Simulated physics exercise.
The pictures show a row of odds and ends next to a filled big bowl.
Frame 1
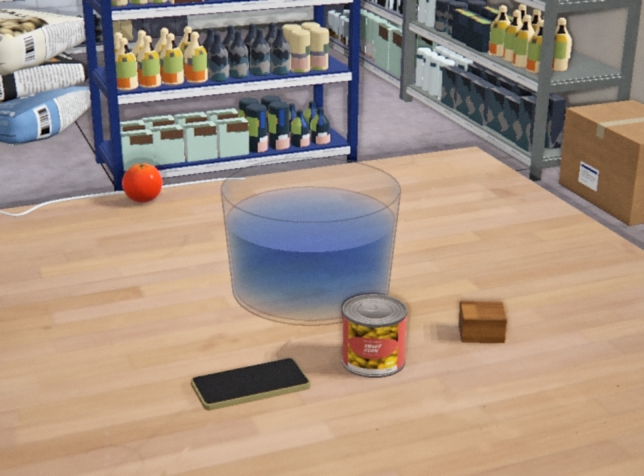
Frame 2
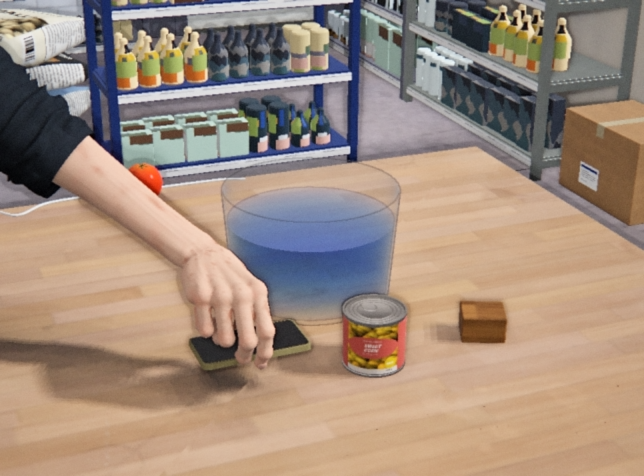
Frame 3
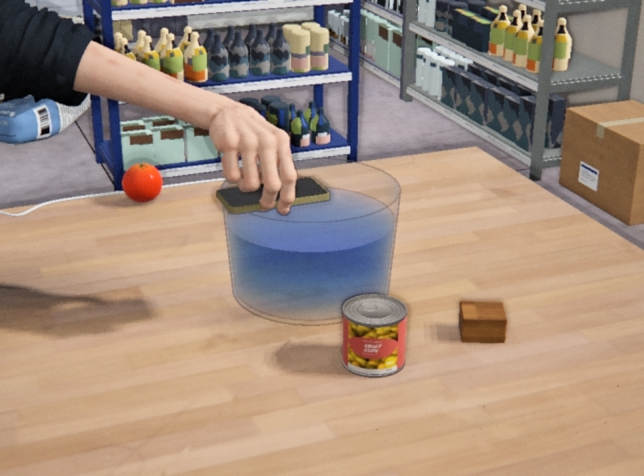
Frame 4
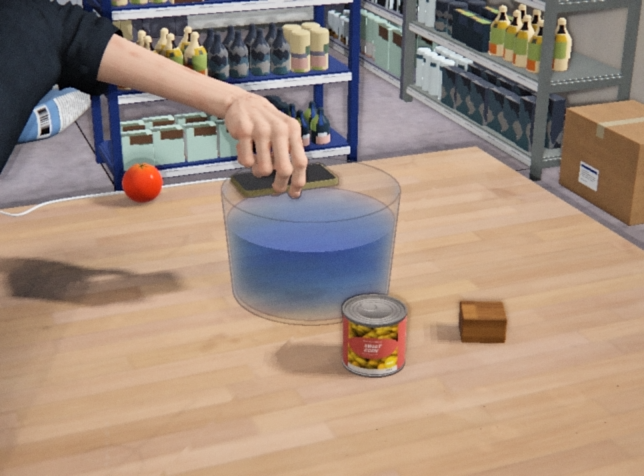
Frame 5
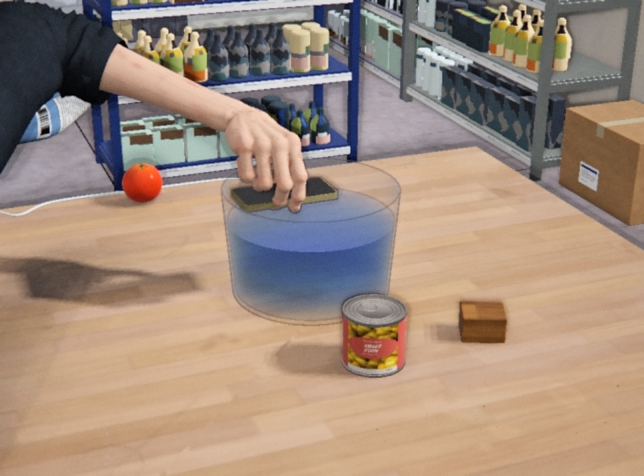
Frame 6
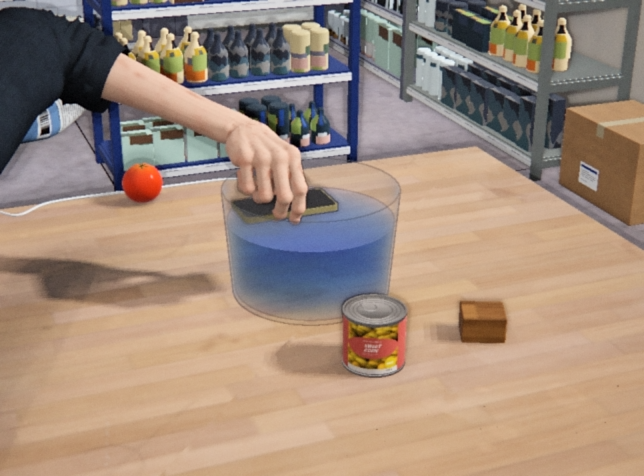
On a wooden table in a storeroom, a phone, a food tin and a small wooden block sit in front of a big clear bowl of blue water. A hand reaches in from the left, picks up the phone and carries it above the bowl. The hand then lowers it to just over the water.
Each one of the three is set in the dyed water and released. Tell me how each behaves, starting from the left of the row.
Well, from the left it falls to the base, then falls to the base, then remains up.
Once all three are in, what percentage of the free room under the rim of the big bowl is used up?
I'd put it near 26 per cent.
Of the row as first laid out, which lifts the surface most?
I'd name the centre piece.
Soon after, the phone goes to the bottom.
Later, the tin of food goes to the bottom.
In the end, the wooden block floats; afloat, wooden block.
